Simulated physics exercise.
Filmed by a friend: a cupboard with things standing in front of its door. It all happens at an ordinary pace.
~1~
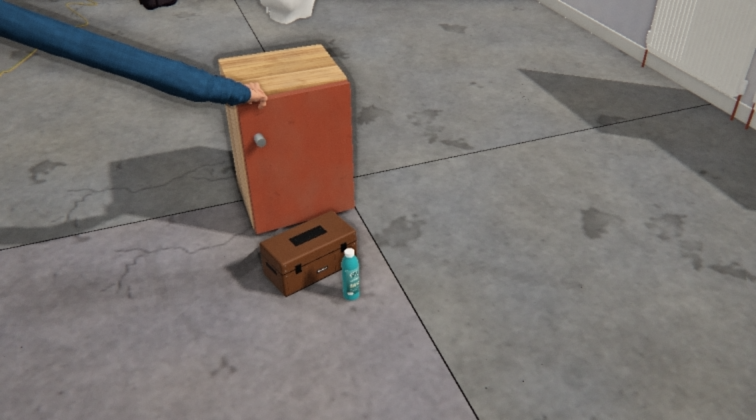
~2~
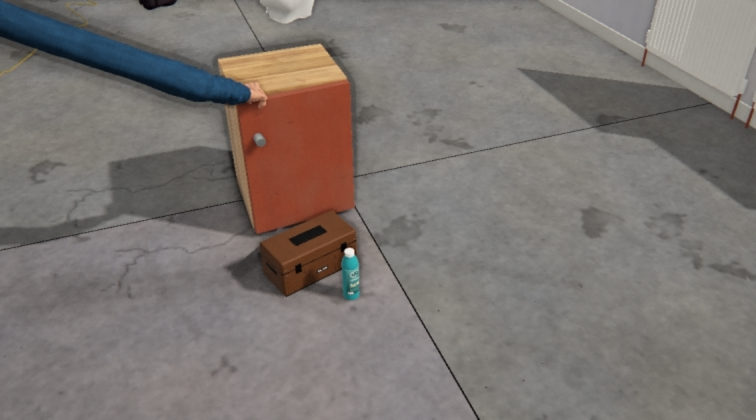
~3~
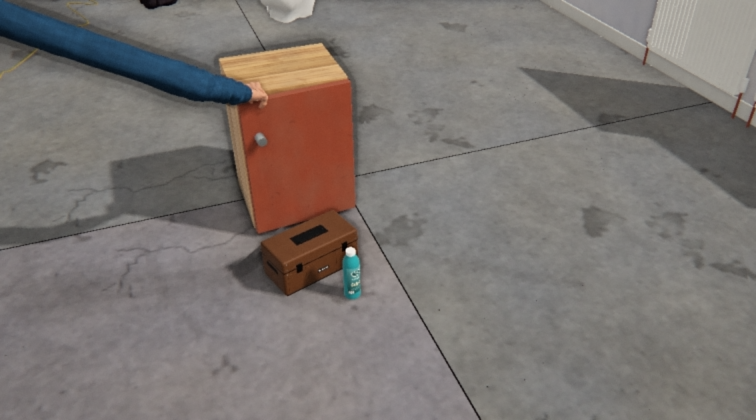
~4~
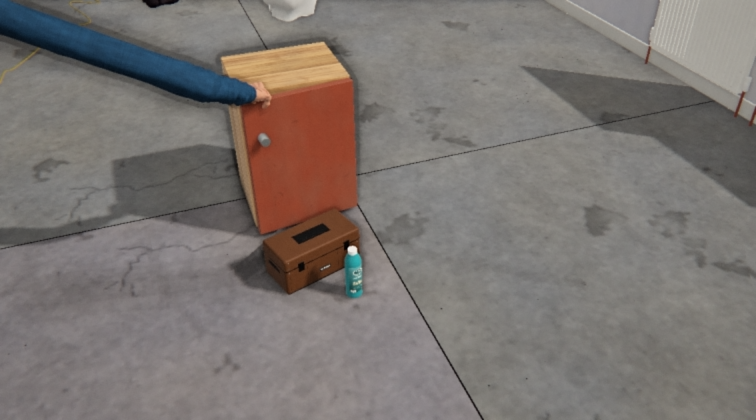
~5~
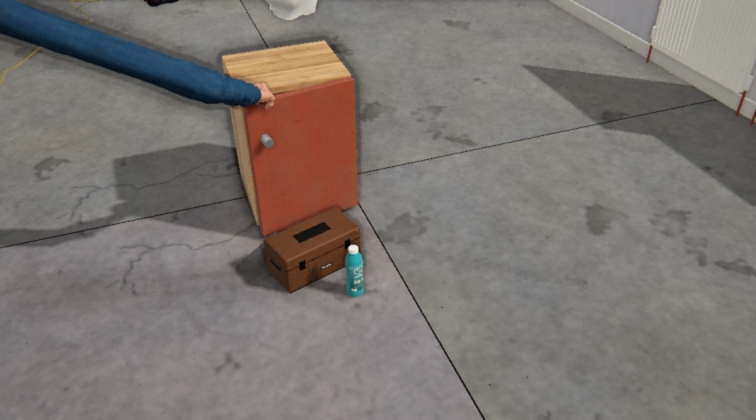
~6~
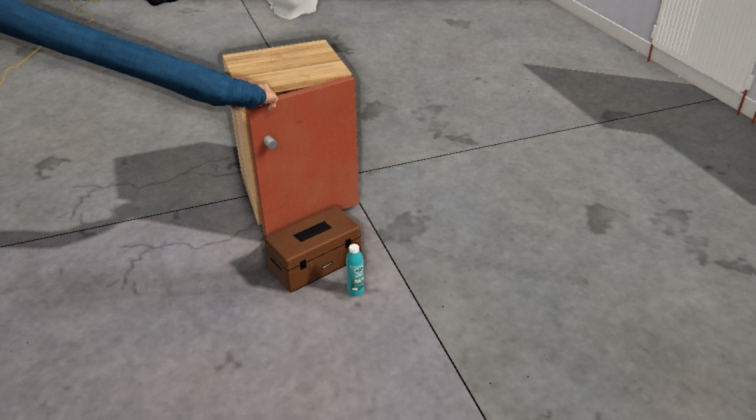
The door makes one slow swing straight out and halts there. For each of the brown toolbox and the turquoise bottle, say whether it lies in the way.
Result: I'd say the brown toolbox is in the way; I'd say the turquoise bottle is in the way.
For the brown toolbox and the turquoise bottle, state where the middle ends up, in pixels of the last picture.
About (400, 273) and (413, 291).
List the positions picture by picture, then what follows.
In the first frame, door 4° open; brown toolbox (310, 252); turquoise bottle (350, 274); door (302, 162).
In the second frame, door 4° open; turquoise bottle (350, 274); door (302, 162).
In the third frame, door 4° open; brown toolbox (311, 252); door (303, 162).
In the fourth frame, door 6° open; turquoise bottle (353, 272); door (306, 161).
In the fifth frame, door 9° open; brown toolbox (314, 249); door (308, 161).
In the sixth frame, door 12° open; brown toolbox (314, 248); turquoise bottle (355, 270); door (310, 162).
Then, 1.00 s after the last picture, door 50° open; brown toolbox moved a little near (340, 259); turquoise bottle moved a little near (360, 271).
Then, 1.48 s after the last picture, door 68° open; brown toolbox moved about its own width near (373, 267); turquoise bottle moved well along near (392, 282).
At rest, the brown toolbox gets shoved, near (400, 273); the turquoise bottle gets shoved, near (413, 291).
